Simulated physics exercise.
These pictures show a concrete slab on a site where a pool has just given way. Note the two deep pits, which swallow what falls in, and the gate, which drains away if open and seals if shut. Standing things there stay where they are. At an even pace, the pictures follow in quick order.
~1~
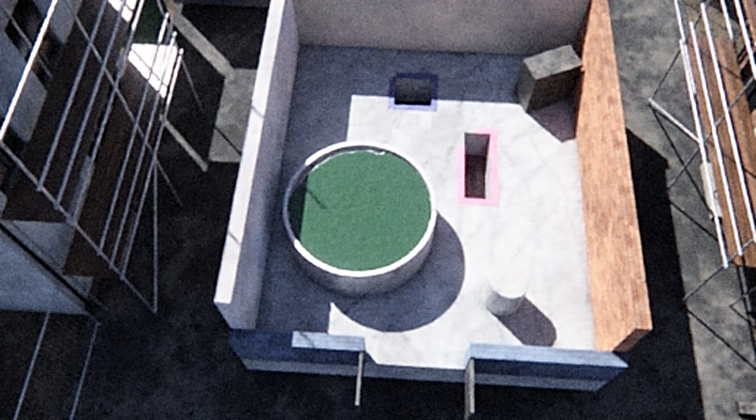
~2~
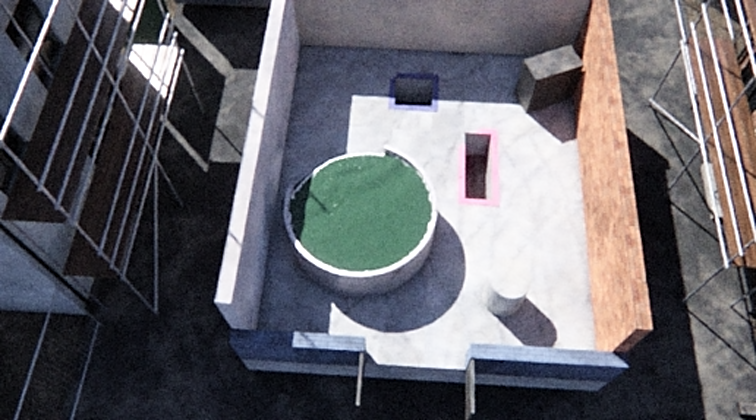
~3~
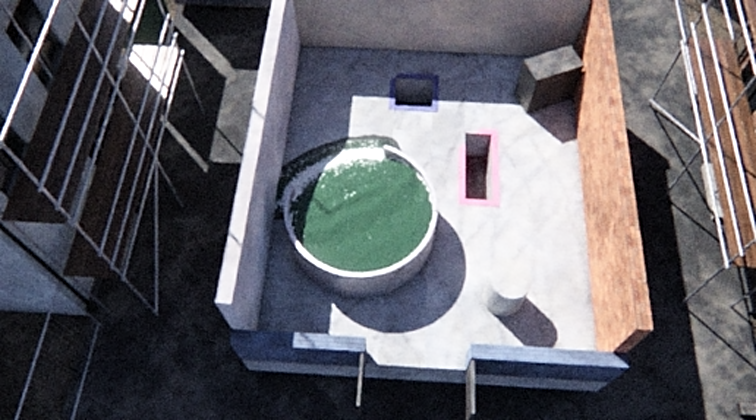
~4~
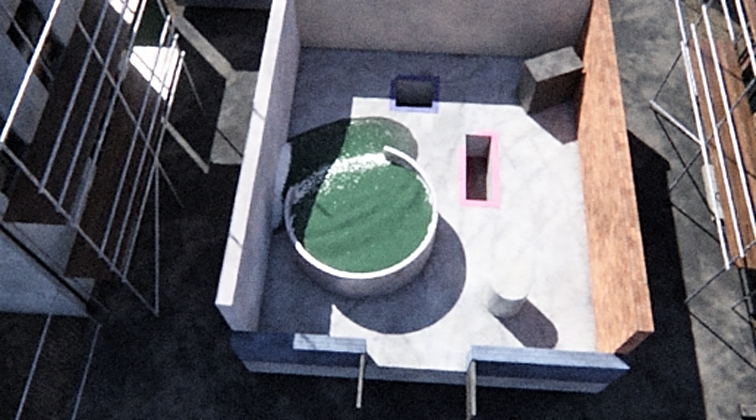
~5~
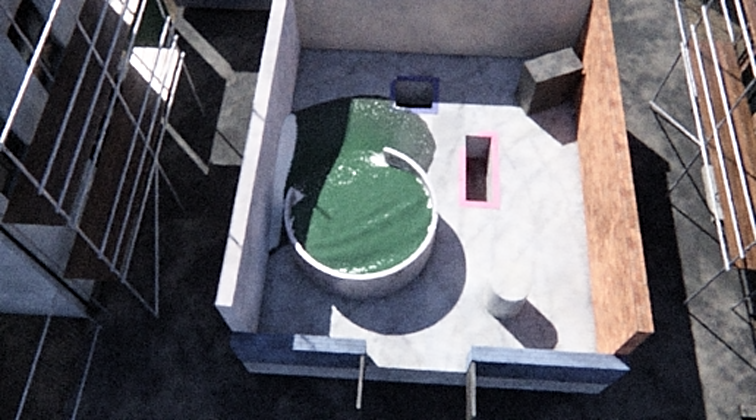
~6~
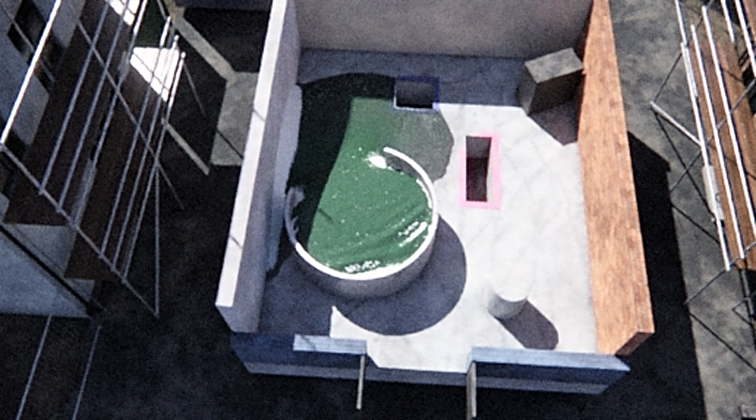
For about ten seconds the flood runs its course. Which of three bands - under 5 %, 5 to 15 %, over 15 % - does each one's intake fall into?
The gate is left holding a tiny amount - below five per cent, the blue pit is left holding a hefty amount - past fifteen per cent, the pink pit is left holding a modest amount - five to fifteen per cent.
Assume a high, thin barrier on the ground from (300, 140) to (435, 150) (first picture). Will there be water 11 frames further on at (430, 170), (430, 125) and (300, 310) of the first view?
In the order given, the spots are swamped, spared and swamped.
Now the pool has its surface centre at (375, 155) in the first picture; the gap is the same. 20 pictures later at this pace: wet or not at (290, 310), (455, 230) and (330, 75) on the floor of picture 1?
Checking the three spots, I get swamped, high and dry, swamped.
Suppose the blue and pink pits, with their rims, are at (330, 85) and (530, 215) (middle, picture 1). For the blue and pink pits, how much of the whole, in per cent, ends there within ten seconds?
Breakdown: Blue 55%, pink 6%.
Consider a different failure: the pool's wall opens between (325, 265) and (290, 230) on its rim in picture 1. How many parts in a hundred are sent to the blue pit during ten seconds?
Per cent to blue: 12.
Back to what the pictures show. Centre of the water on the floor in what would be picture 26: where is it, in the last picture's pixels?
About (372, 146) in the last view.
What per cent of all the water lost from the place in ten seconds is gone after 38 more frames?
Approximately 60 %.
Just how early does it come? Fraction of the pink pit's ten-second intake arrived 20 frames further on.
That comes out to 5 per cent by my count.
A moment on, water covers 35 % of the floor; the gate 0 %, the blue pit 2 %, the pink pit 0 %.
Next, water covers 35 % of the floor; the gate 0 %, the blue pit 3 %, the pink pit 0 %.
Then, water covers 60 % of the floor; the gate 0 %, the blue pit 13 %, the pink pit 0 %.
Later, water covers 90 % of the floor; the gate 0 %, the blue pit 27 %, the pink pit 2 %.
In the end, water covers 100 % of the floor; the gate 2 %, the blue pit 36 %, the pink pit 11 %.
